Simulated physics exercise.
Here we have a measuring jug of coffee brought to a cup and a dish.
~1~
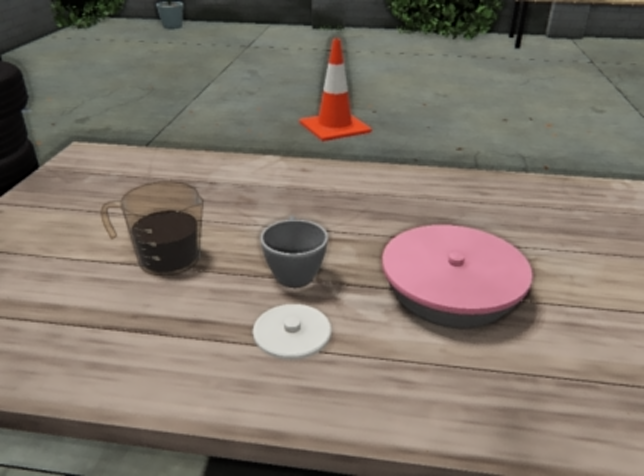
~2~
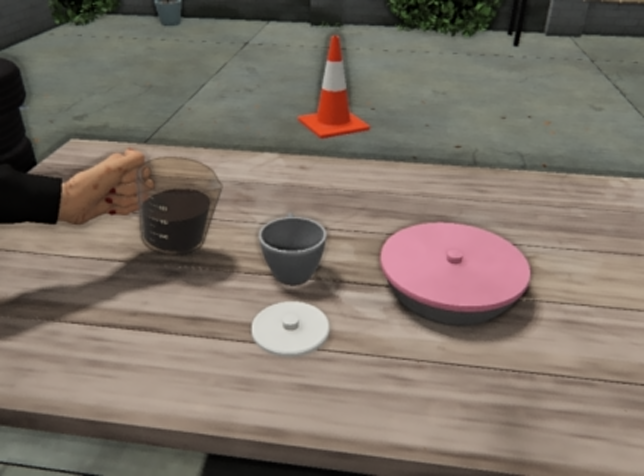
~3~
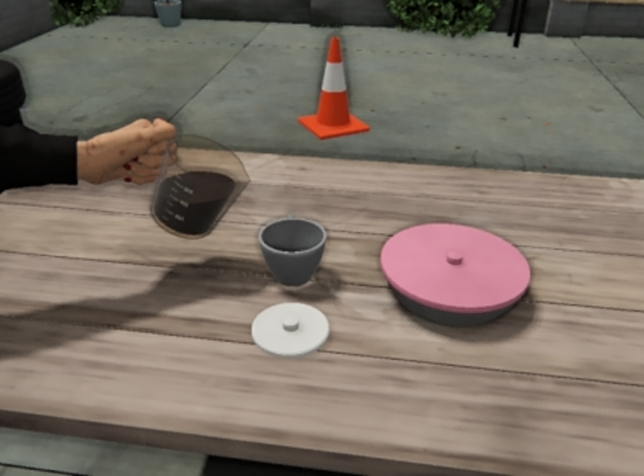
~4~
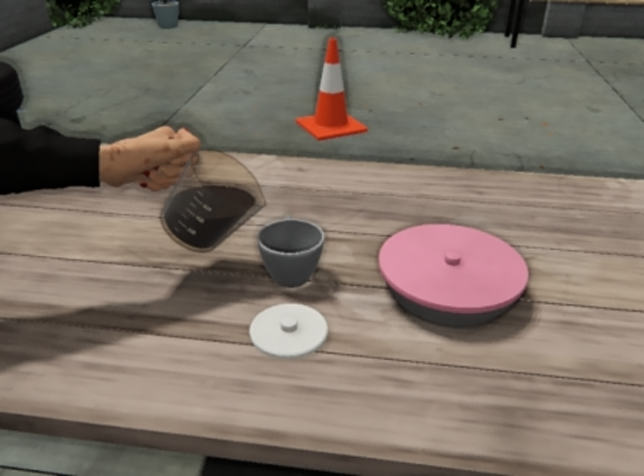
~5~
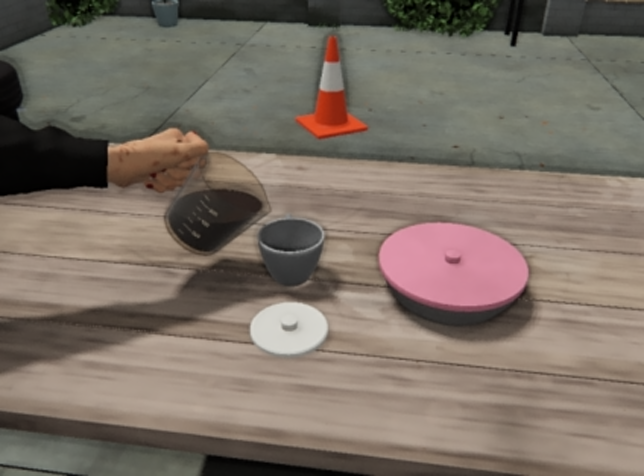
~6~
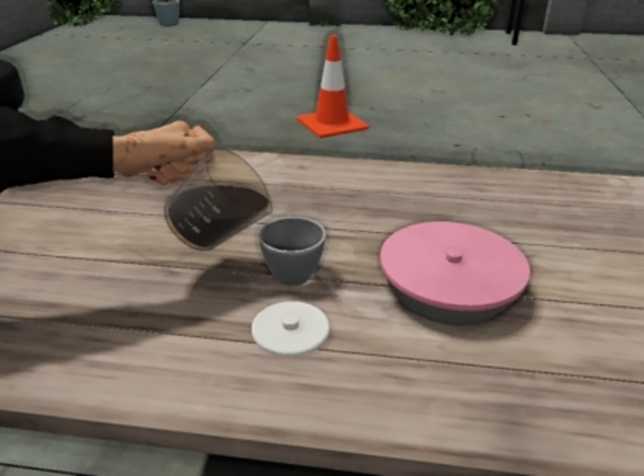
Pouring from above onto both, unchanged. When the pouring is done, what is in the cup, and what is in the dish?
The cup has the liquid in it, the dish has none of it inside.
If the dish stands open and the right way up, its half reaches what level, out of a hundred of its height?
25 %, roughly.
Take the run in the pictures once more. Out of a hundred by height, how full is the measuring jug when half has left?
About 25 per cent.
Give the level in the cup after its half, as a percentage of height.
Around 65 in a hundred.
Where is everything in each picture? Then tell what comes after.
In the first picture, nothing is moving yet; measuring jug (165, 227) about half full; cup (295, 260) open; dish (453, 282) with its lid on.
In the second picture, the measuring jug is picked up; measuring jug about half full, surface at (175, 205); cup (293, 257) open.
The third picture shows tilting; measuring jug (195, 187) tipped 25° with all of its load; dish (451, 281) with its lid on.
The fourth picture shows no stream yet; measuring jug (209, 201) tipped 35° with all of its load; cup (291, 259) open.
The fifth picture shows still nothing leaves it; measuring jug (215, 205) tipped 40° with all of its load; dish (449, 280) with its lid on.
The sixth picture shows on the point of pouring; measuring jug (215, 201) tipped 45° with all of its load; cup (293, 257) open; dish (451, 279) with its lid on.
Next, the coffee goes into the cup.
After that, it hits the lid of the dish and runs off.
Finally, the cup has its share inside; the dish is empty, in a puddle.
